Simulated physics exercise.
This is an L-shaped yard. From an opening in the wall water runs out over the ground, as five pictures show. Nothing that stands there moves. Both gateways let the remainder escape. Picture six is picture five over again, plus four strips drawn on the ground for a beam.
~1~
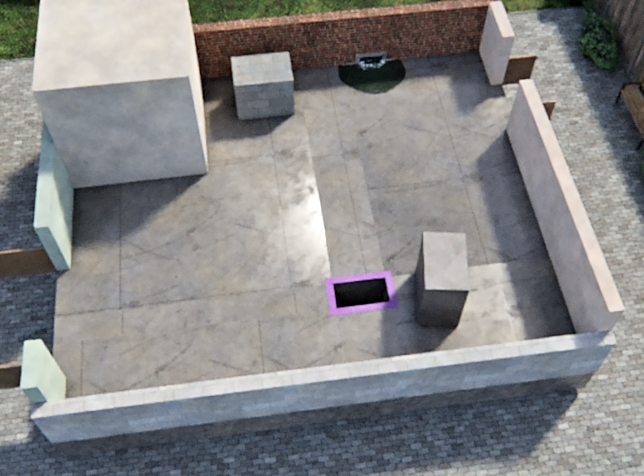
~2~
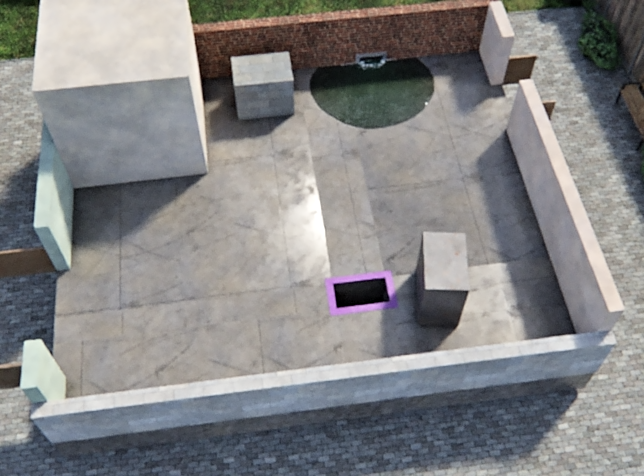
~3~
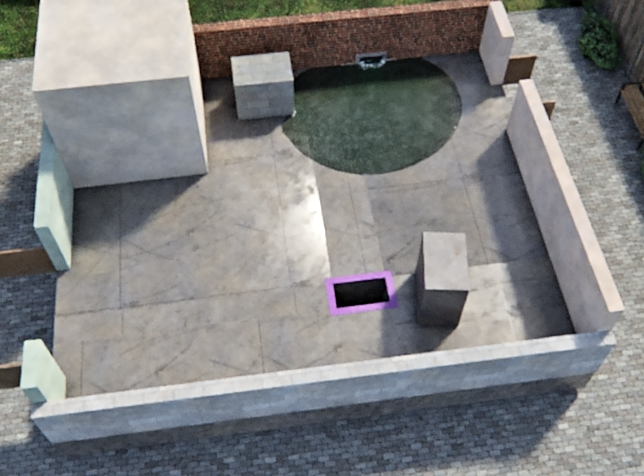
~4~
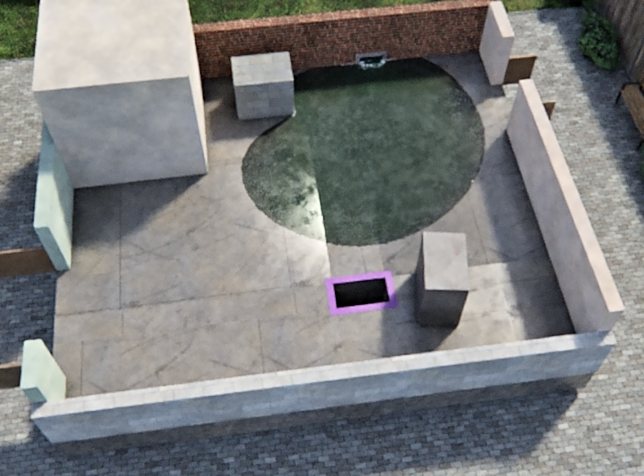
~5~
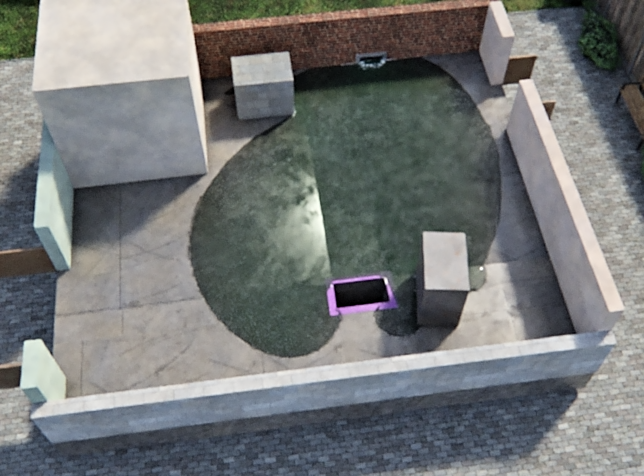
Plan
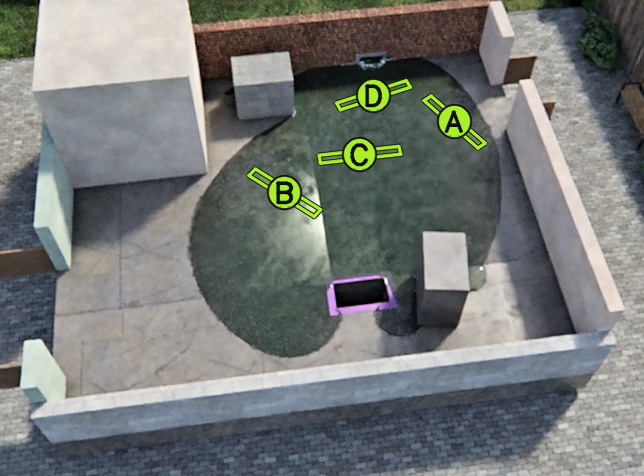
A walled, paved yard is seen from high above at an angle, with grey paving around it. A large pale block fills the upper left, a smaller grey block stands beside it, another stands at lower right near a purple-rimmed dark drain, and a reddish wall runs behind. Dark green water spreads from an outlet at that wall across the floor, reaching around the drain, while the camera stays still.
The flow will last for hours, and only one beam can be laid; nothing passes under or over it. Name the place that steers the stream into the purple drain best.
It is B.
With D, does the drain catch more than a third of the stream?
No, it does not.
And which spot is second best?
Spot A.
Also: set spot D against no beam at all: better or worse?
Spot D is worse.
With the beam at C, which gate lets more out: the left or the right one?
More leaves on the left.
In lime, A from (427, 98) to (481, 145); B from (252, 172) to (317, 213); C from (319, 159) to (399, 150); D from (338, 106) to (408, 83).
For spot A, about 32 % of the stream goes into the purple drain, about 60 % out by the gates.
For spot B, about 52 % of the stream goes into the purple drain, about 39 % out by the gates.
For spot C, about 21 % of the stream goes into the purple drain, about 69 % out by the gates.
For spot D, about 21 % of the stream goes into the purple drain, about 70 % out by the gates.
